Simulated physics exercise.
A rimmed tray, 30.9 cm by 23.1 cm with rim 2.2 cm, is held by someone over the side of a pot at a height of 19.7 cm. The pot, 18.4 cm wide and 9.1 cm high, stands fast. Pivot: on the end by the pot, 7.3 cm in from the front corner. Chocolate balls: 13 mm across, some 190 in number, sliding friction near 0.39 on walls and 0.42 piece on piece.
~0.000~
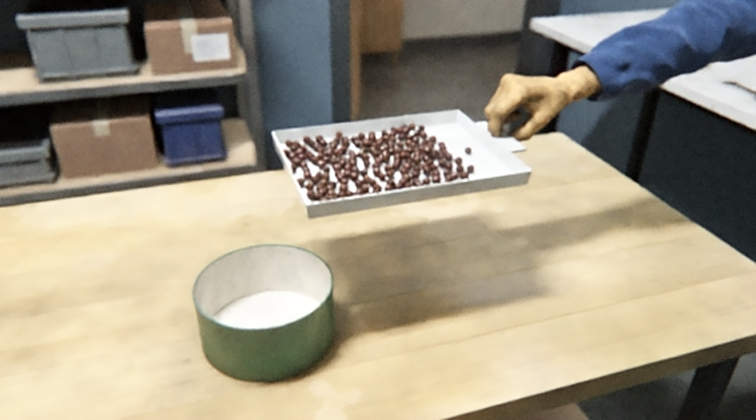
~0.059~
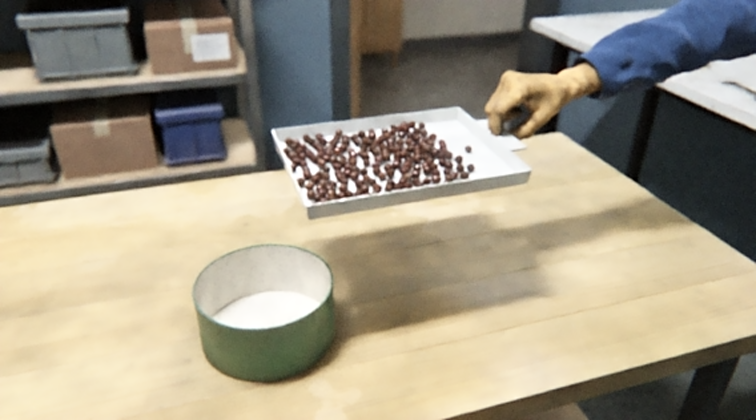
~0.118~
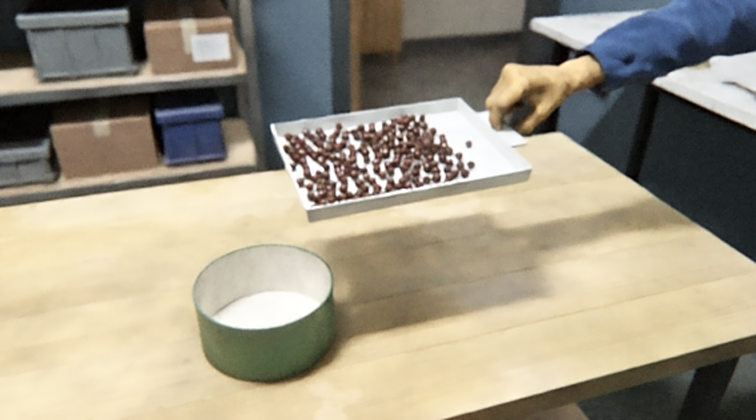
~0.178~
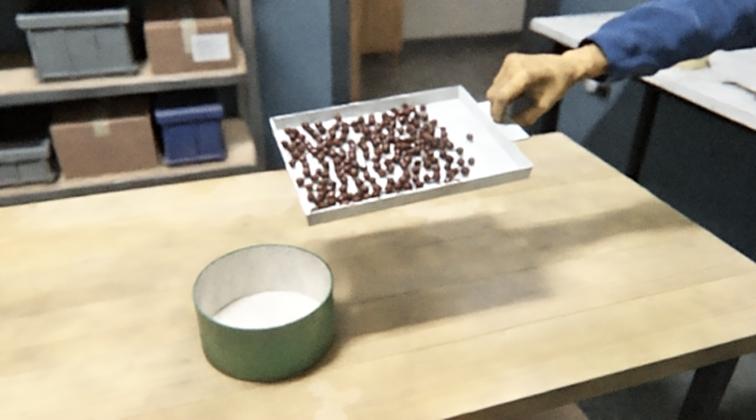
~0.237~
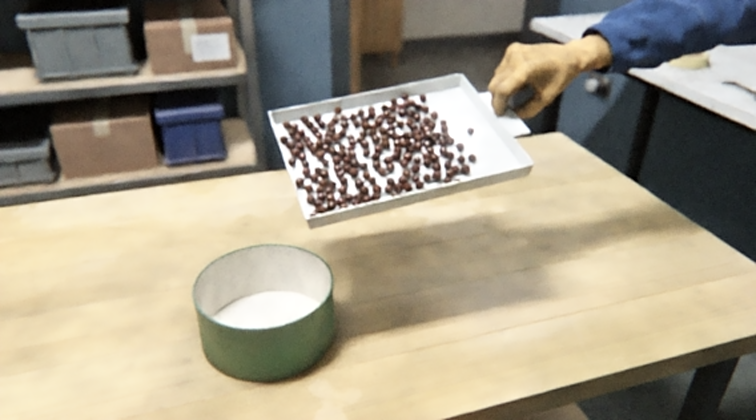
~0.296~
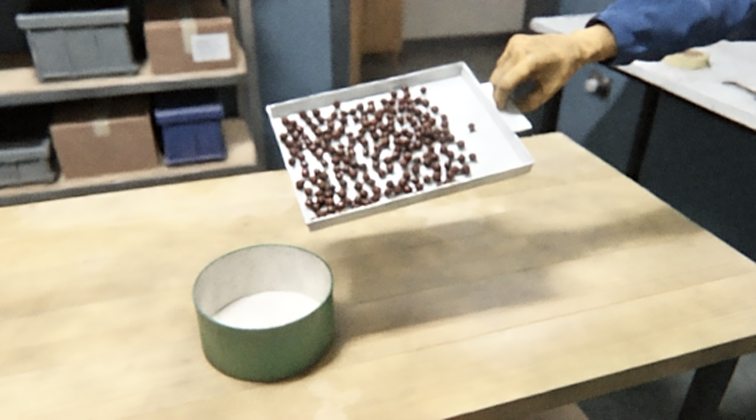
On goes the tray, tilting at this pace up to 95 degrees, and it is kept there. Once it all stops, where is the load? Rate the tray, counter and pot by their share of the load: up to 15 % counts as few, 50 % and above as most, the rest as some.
Left on the tray: Few; counter: Most; pot: Some.
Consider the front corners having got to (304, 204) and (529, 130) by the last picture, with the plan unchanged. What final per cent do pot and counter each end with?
Final per cent - pot 45, counter 55.
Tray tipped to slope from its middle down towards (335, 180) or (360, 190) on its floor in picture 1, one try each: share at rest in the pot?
That would be close to 75 per cent, then close to 70 per cent.
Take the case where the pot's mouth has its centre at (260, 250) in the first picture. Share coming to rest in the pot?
Some 5 per cent.
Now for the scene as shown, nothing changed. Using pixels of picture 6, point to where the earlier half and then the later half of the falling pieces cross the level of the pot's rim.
Roughly (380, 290) to begin with, later roughly (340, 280).
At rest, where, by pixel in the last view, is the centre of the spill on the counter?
Somewhere around (393, 358), I'd say.
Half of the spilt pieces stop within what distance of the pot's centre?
About 20 centimetres.
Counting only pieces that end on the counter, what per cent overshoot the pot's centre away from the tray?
About 10 percent of the spill.
Then, at 0.75 s, tilt 56 degrees; the tray holds 100 %, the pot 0 %.
After 1.05 s, tilt 80 degrees; the tray holds 100 %, the pot 0 %.
After 1.45 s, tilt 95 degrees; the tray holds 40 %, the pot 5 %.
By 2.7 s all is still; tray 0 %, counter 65 %, pot 35 %.
